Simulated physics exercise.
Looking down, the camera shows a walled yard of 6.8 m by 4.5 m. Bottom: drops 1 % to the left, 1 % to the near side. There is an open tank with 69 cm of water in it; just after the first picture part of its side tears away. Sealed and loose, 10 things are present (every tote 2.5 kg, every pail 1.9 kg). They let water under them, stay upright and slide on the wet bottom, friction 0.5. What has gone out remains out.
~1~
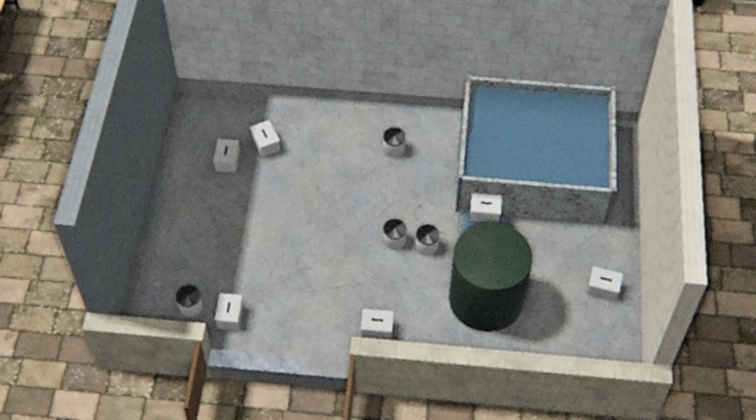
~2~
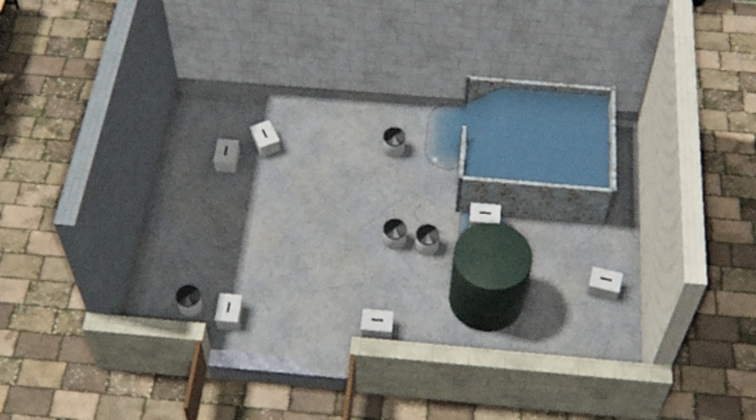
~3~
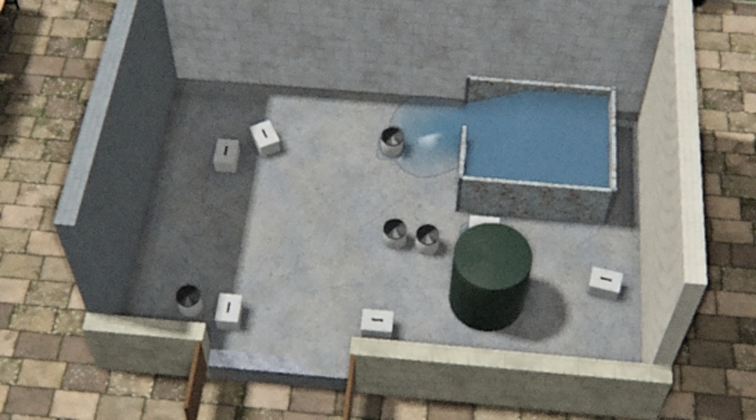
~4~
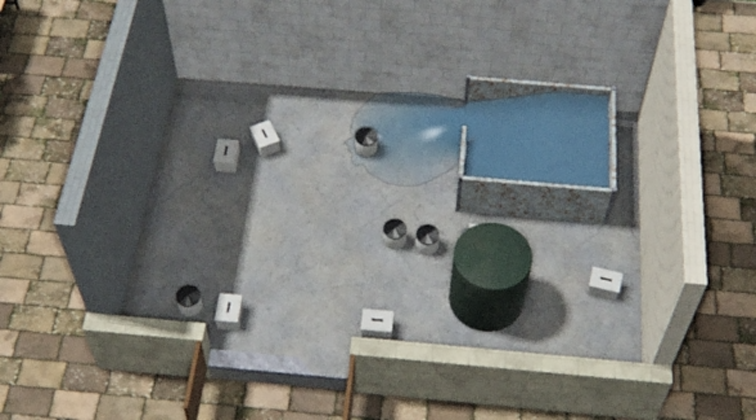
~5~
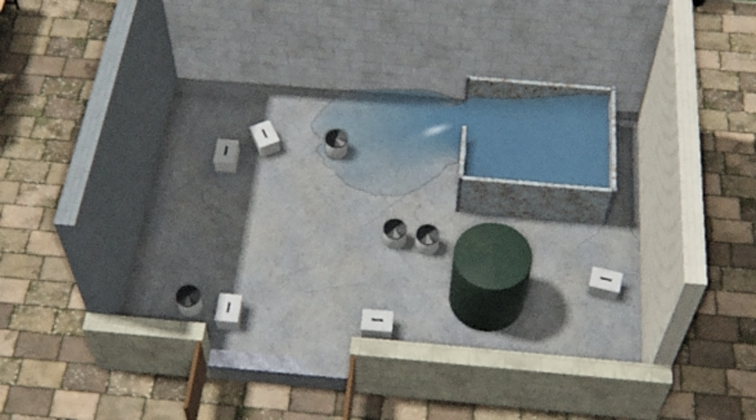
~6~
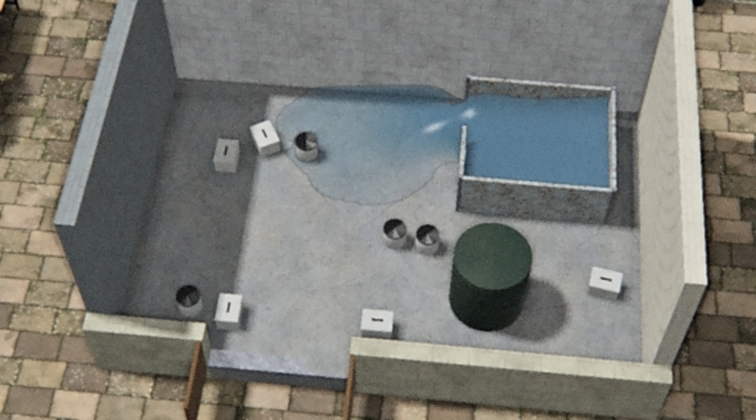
We see a walled yard where water pours from the left side of an open tank and spreads across the floor, as a white box slips behind a green cylinder and then a grey pail slides left toward another box.
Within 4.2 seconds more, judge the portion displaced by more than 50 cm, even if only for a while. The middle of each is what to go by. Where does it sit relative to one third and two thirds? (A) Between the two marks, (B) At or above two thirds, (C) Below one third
A.
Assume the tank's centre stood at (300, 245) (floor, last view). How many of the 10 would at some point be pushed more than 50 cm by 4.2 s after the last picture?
In that case the number is 6.
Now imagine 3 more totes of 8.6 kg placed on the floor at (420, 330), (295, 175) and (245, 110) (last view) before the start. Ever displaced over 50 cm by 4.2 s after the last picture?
Order as listed: Inside half a metre / beyond half a metre / beyond half a metre.
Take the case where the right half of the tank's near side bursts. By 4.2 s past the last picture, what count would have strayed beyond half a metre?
In that case the number is 7.
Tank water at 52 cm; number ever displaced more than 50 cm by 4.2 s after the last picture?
Then 5.
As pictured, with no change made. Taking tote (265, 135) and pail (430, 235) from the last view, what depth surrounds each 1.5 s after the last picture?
Depths: Near 27 cm, then near 0 cm.
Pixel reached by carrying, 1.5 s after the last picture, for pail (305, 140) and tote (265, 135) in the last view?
About (152, 209) for the first and (165, 150) for the second.
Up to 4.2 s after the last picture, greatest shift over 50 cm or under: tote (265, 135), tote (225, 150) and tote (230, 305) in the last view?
Result, in order: Overshooting / overshooting / overshooting.
Then, 0.4 s after the last picture 1 of 10 are over 50 cm from their spots; 0 afloat.
Then, 1.5 s after the last picture 3 of 10 are over 50 cm from their spots; 3 afloat.
Then, 2.8 s after the last picture 4 of 10 are over 50 cm from their spots; 5 afloat.
Then, 4.2 s after the last picture 5 of 10 are over 50 cm from their spots, and 5 have been at some point; 3 afloat.
